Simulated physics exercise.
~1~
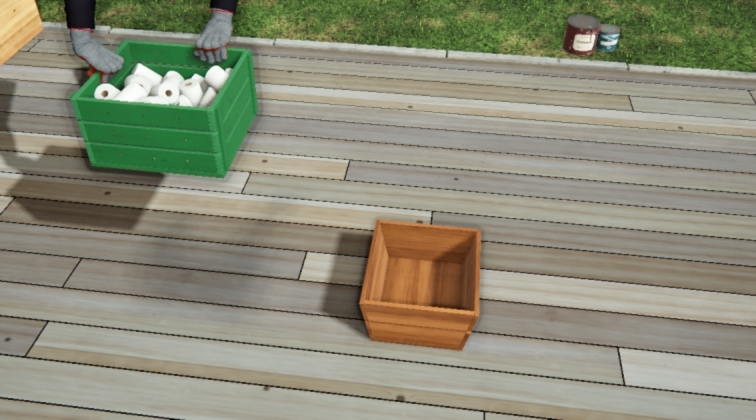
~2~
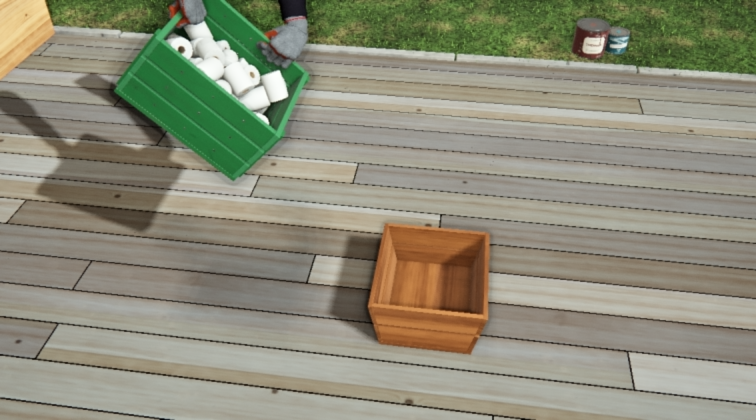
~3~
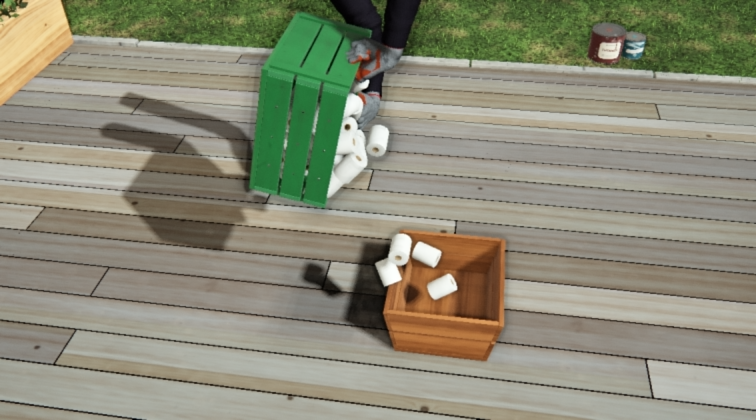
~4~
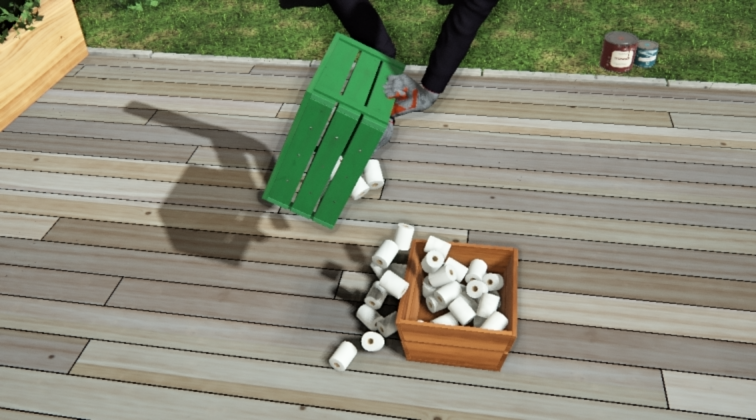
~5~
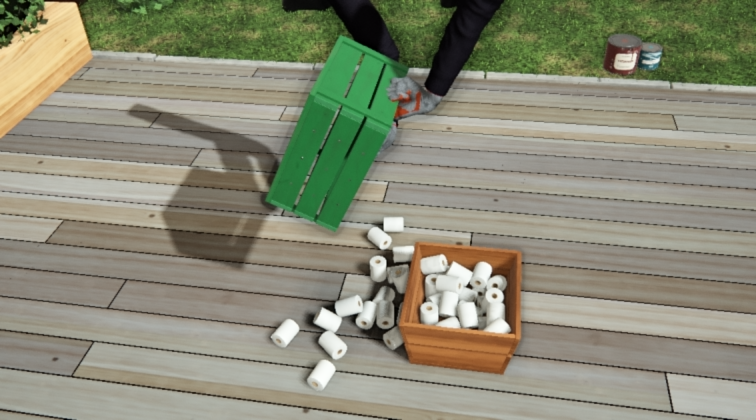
The footage shows gloved hands tipping a green tote of white paper rolls on a wooden deck, pouring them towards a smaller wooden carton to the right. Most land inside, filling the carton, while the rest scatter on the boards beside it and the tote stays tilted.
